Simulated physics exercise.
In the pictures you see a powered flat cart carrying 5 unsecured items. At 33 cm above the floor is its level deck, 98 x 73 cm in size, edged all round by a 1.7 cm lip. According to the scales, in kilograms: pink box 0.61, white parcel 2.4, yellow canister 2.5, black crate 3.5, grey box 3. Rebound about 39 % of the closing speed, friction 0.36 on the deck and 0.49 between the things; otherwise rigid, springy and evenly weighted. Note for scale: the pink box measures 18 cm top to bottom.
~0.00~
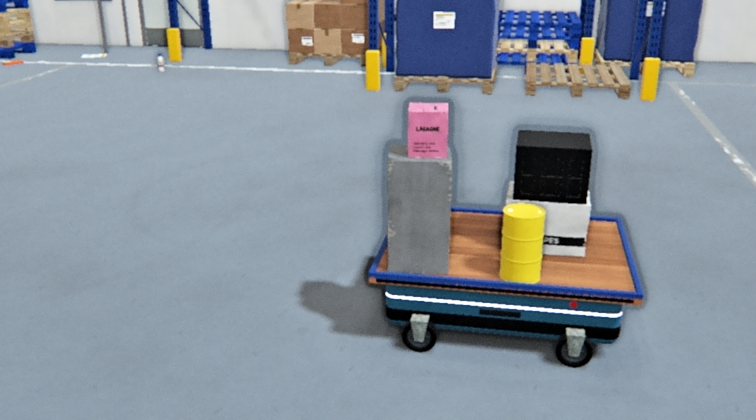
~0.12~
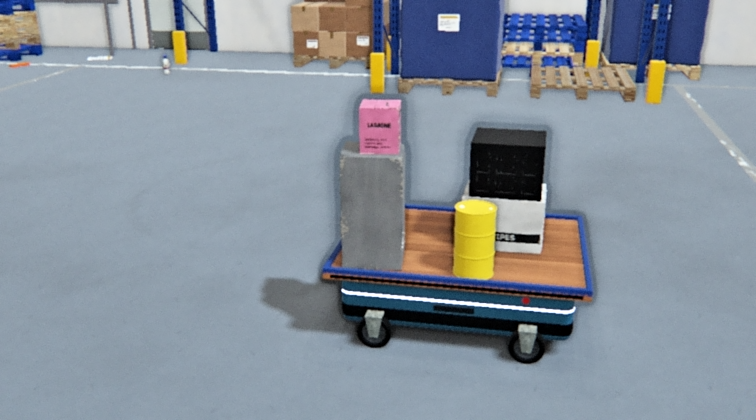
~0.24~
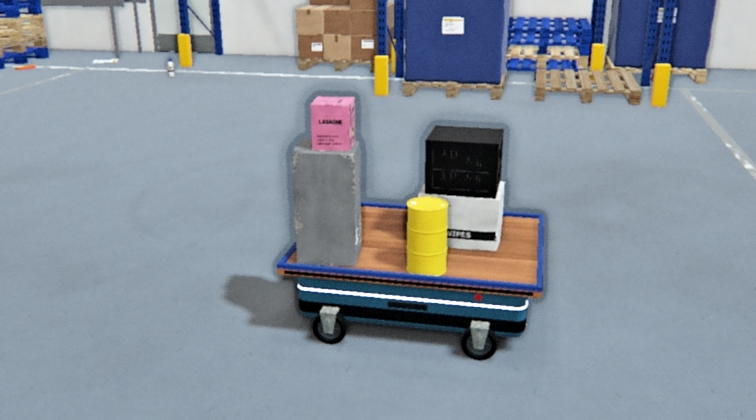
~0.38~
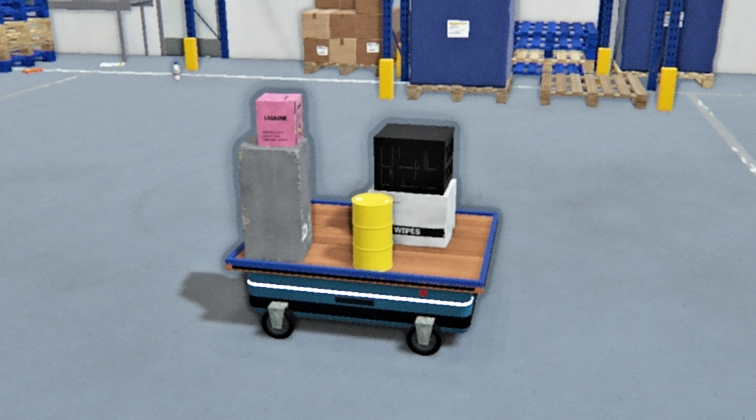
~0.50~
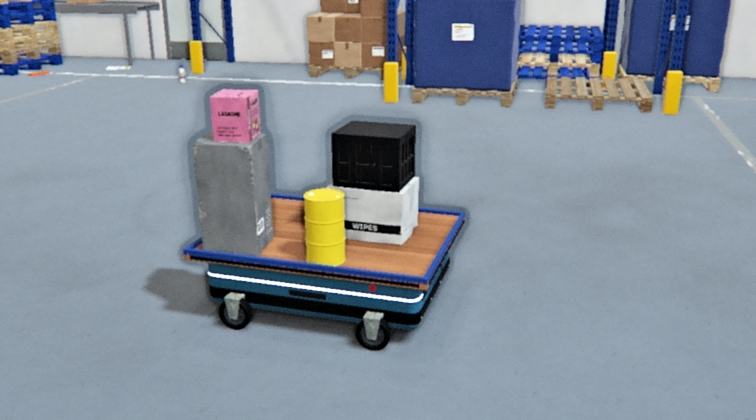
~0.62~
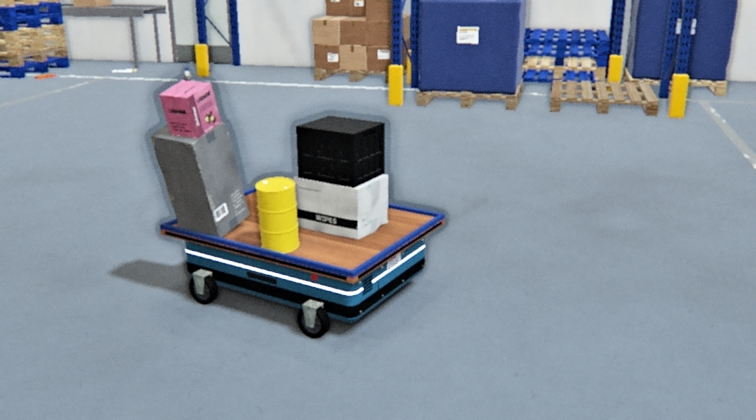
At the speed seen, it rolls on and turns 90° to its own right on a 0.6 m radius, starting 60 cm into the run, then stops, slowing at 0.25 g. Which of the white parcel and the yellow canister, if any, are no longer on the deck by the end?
White parcel: Kept, yellow canister: Lost.
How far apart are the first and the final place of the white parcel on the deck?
Displacement: Approx. 10 cm.
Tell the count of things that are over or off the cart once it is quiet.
The answer: 3.
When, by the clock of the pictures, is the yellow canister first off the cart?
It happens near 0.9 s.
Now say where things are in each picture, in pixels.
In the first frame, cart has run 0 cm; white parcel (546, 218); yellow canister (522, 244).
In the second frame, cart has run 18 cm; grey box (374, 206); pink box (381, 127).
In the third frame, cart has run 36 cm; black crate (465, 161); grey box (329, 202).
In the fourth frame, cart has run 57 cm; pink box (280, 120); black crate (415, 158).
In the fifth frame, cart has run 75 cm, turned 4°; pink box (236, 116) 3 cm from its spot; grey box (235, 193) 2 cm from its spot.
In the sixth frame, cart has run 93 cm, turned 17°; white parcel (342, 201); yellow canister (278, 215) tilted 5°.
By 0.92 s, cart has run 138 cm, turned 60°; yellow canister and grey box now off the cart; white parcel 5 cm from its spot near (302, 177); black crate 7 cm from its spot.
By 1.12 s, cart has run 168 cm, turned 86°; white parcel 9 cm from its spot near (310, 161); black crate 11 cm from its spot.
By 1.52 s, cart has run 218 cm, turned 90°; white parcel 9 cm from its spot near (338, 139); black crate 11 cm from its spot.
When it is over (2.3 s), off the cart, pink box, yellow canister and grey box; not toppled but over 10 cm from the start, black crate; the last one within 10 cm of the start. In the last view, white parcel near (344, 135).
